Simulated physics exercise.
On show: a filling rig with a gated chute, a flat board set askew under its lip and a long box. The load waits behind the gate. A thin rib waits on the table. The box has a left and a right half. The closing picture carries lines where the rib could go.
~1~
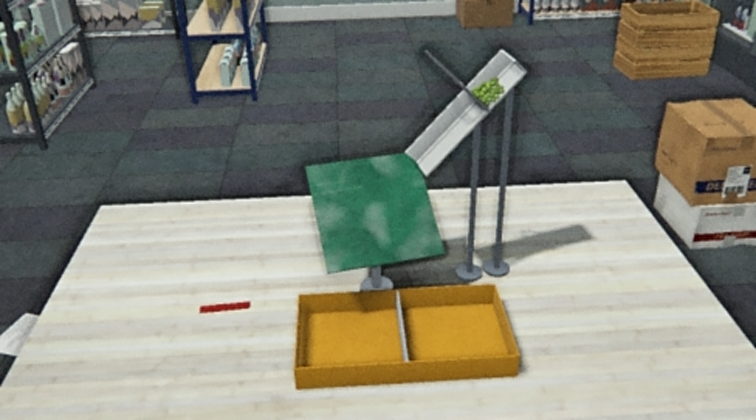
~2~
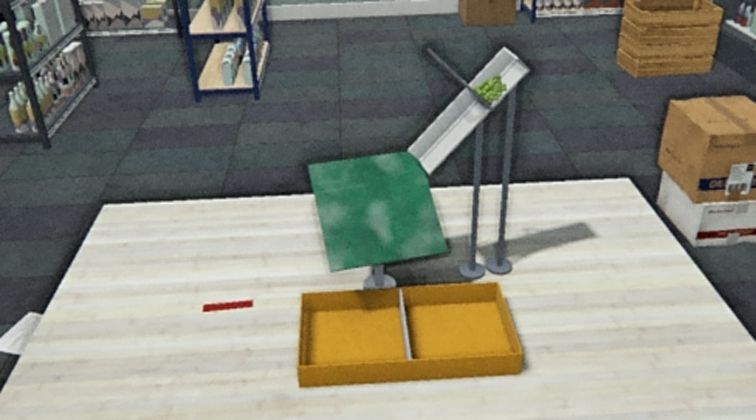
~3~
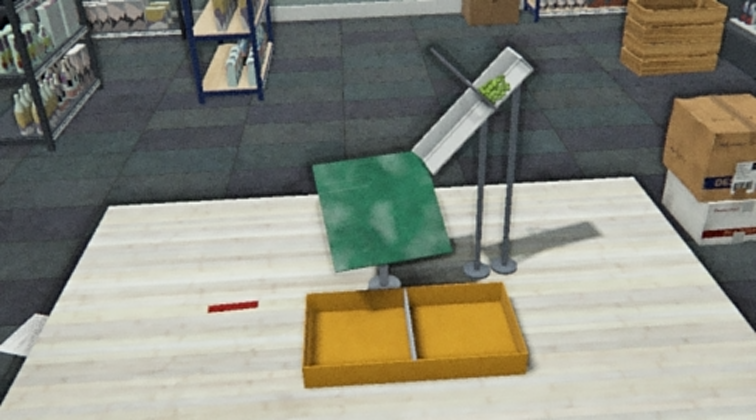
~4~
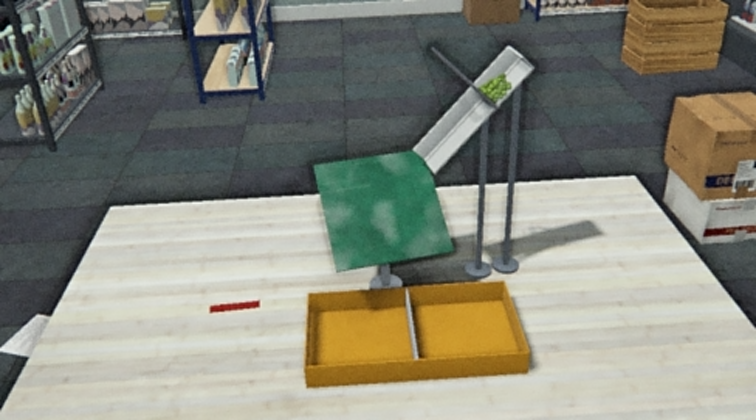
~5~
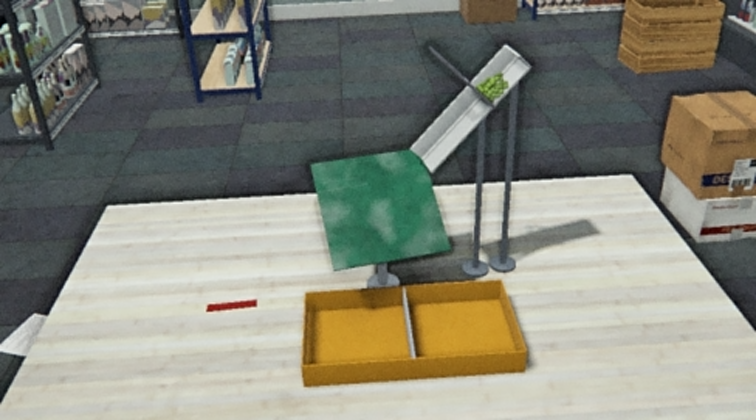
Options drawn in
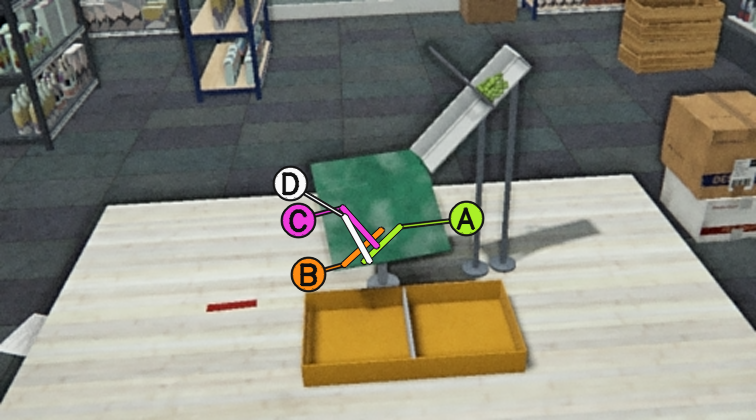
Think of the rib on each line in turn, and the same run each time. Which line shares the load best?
The best line is C.
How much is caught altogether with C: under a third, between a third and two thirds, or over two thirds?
Over two thirds.
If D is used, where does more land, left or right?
Left.
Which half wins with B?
The left half.
On the marked copy, line A from (399, 226) to (364, 261); line B from (381, 230) to (344, 264); line C from (342, 207) to (376, 245); line D from (344, 216) to (369, 261).
With A, of what is caught, nearly all in the left half, a small part in the right.
With B, of what is caught, most in the left half, about a quarter in the right.
With C, of what is caught, about half in the left half, about half in the right.
With D, of what is caught, most in the left half, a small part in the right.
